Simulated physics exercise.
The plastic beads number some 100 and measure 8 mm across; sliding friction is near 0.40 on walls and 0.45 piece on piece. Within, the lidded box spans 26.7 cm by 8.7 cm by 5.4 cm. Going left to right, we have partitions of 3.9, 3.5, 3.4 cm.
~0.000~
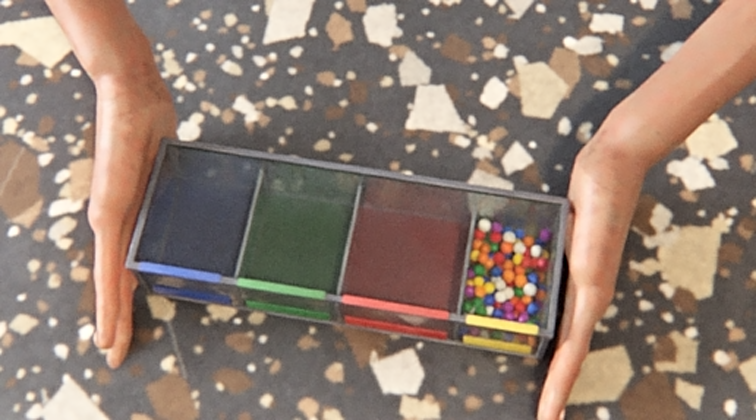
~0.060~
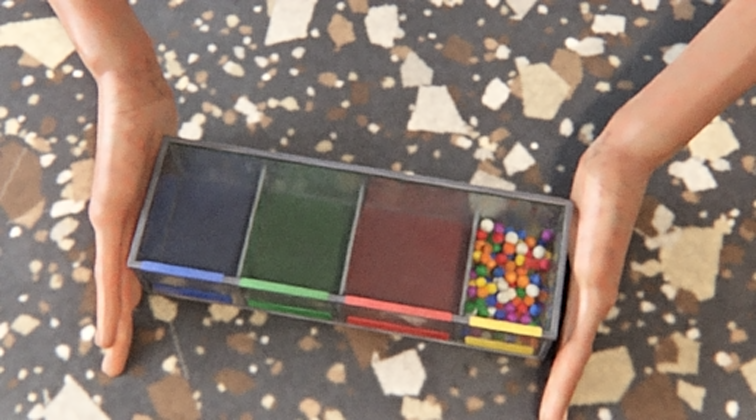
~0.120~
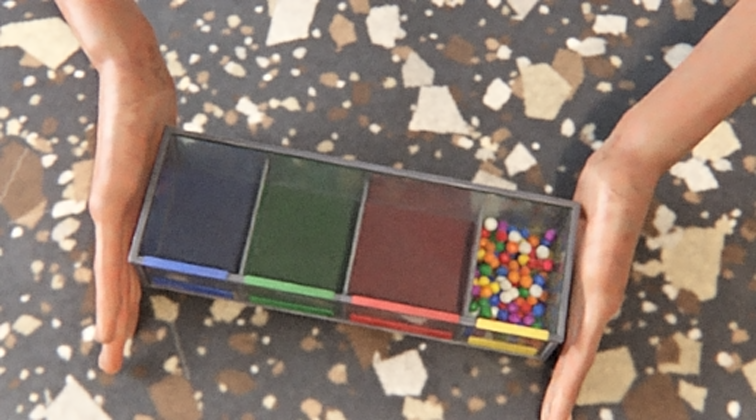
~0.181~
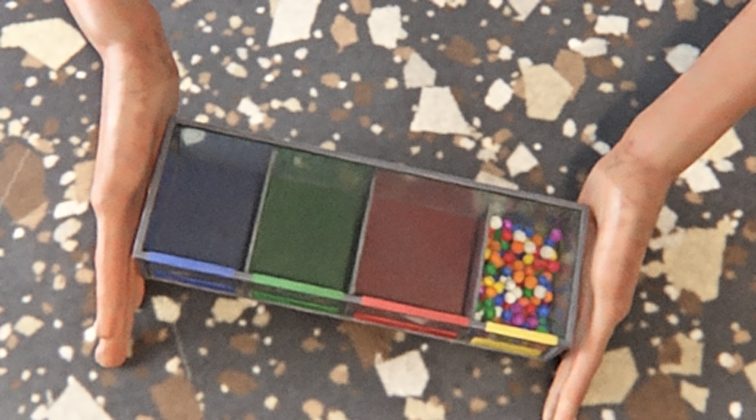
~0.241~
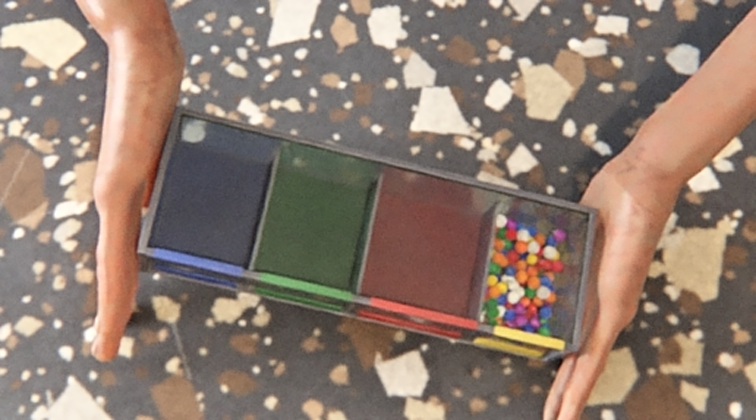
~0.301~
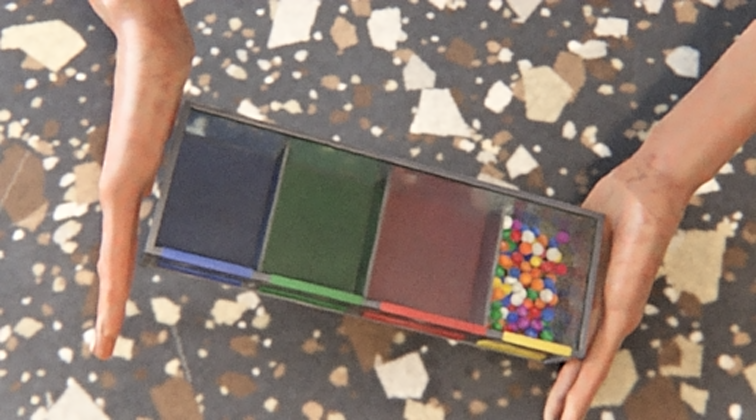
A clear lidded box with blue, green, red and yellow sections sits between two hands above a speckled surface, small multicoloured beads filling the yellow section at right. The hands gradually tilt the box, its right front corner lowest, and it shifts slightly rightward while the beads stay in the yellow section.
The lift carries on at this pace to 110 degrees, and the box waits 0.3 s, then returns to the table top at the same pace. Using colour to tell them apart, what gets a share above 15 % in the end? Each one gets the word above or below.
One by one: Red: Stays behind the line; blue: Stays behind the line; green: Stays behind the line; yellow: Crosses the line.
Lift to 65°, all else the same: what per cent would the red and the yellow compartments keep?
Red 0 %; yellow 100 %.
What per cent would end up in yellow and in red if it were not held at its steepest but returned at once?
Final amounts would be yellow 100% and red 0%.
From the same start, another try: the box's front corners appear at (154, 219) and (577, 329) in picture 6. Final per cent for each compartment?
That leaves red with 0 percent, blue with 0, green with 0 and yellow with 100 percent.
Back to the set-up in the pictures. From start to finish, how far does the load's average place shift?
Around 1.0 centimetres.
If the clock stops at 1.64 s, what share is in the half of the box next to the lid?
Around 50 %.
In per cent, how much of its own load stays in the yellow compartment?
Share retained: Some 100 per cent.
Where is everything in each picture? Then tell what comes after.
The first frame shows box tilt 0 degrees, front corners at (134, 263) and (547, 331); yellow 100 %.
The second frame shows box tilt 1 degrees, front corners at (135, 262) and (550, 333).
The third frame shows box tilt 5 degrees, front corners at (137, 257) and (557, 336), lowest corner right front.
The fourth frame shows box tilt 10 degrees, front corners at (141, 252) and (565, 341), lowest corner right front.
The fifth frame shows box tilt 15 degrees, front corners at (146, 248) and (571, 345), lowest corner right front.
The sixth frame shows box tilt 19 degrees, front corners at (153, 247) and (578, 352), lowest corner right front; yellow 100 %. Its pace works out near 80 degrees a second.
After 1.64 s, tilt 110 degrees; yellow 100 %.
After 2.53 s, tilt 55 degrees; yellow 100 %.
Then, at 3.43 s, tilt 0 degrees; yellow 100 %.
By 4.1 s all is still; red 0 %, blue 0 %, green 0 %, yellow 100 %.
